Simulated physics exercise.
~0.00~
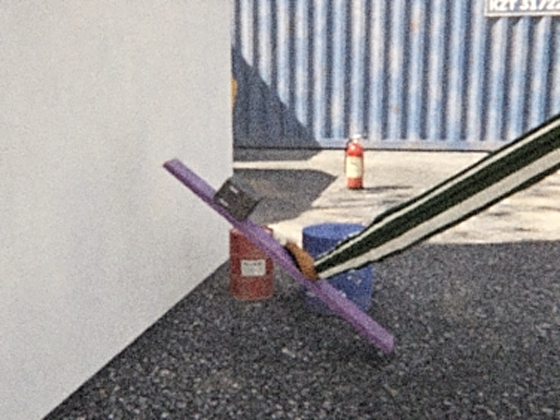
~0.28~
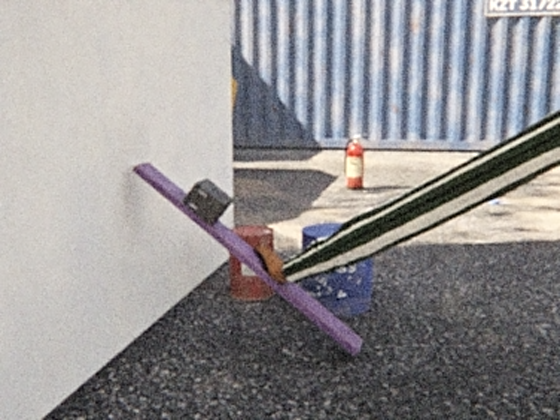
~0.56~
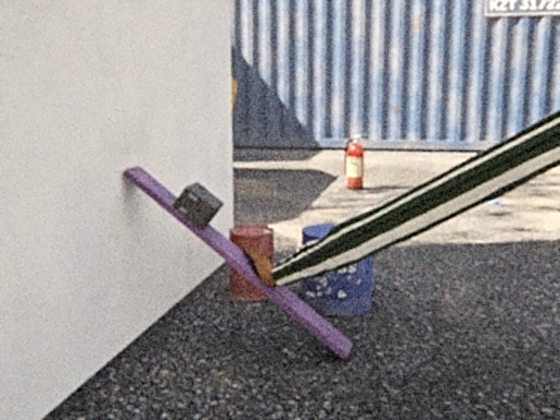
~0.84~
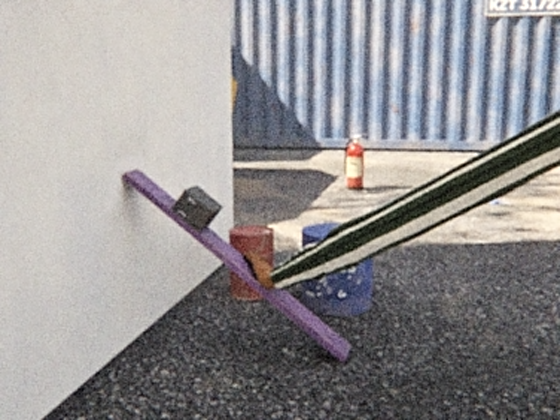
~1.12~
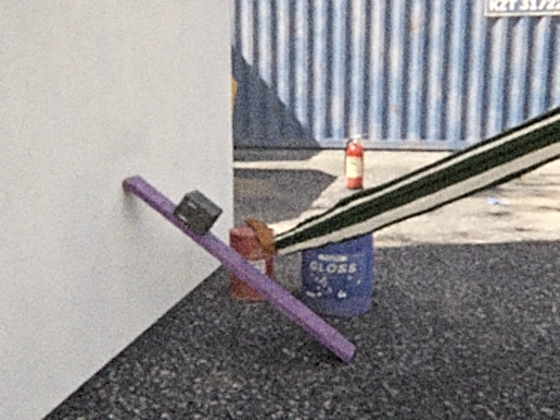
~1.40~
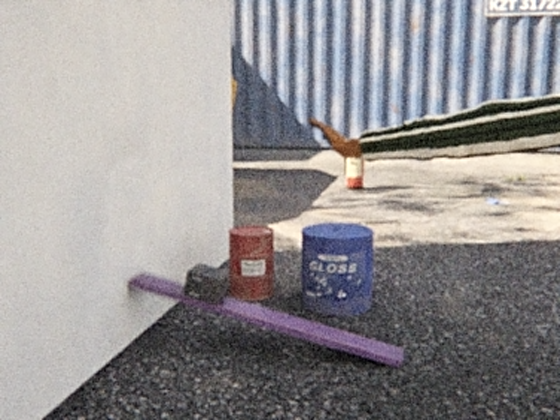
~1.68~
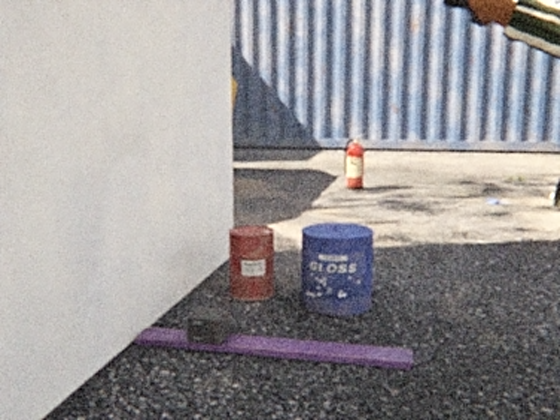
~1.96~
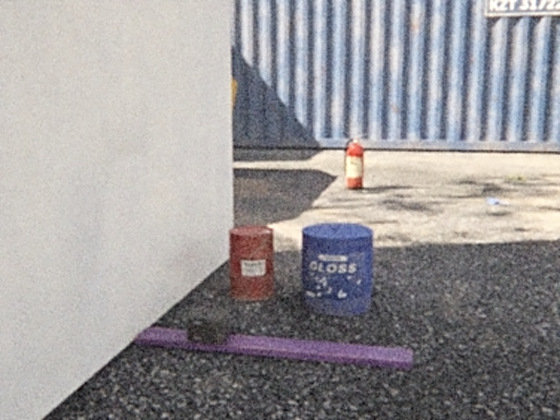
The footage shows a hand in a striped sleeve moving a purple plank, with a small dark case on it, leftward to lean against a pale wall near a red canister and blue pail. The hand lets go and withdraws, and the plank slides down to lie on the ground.
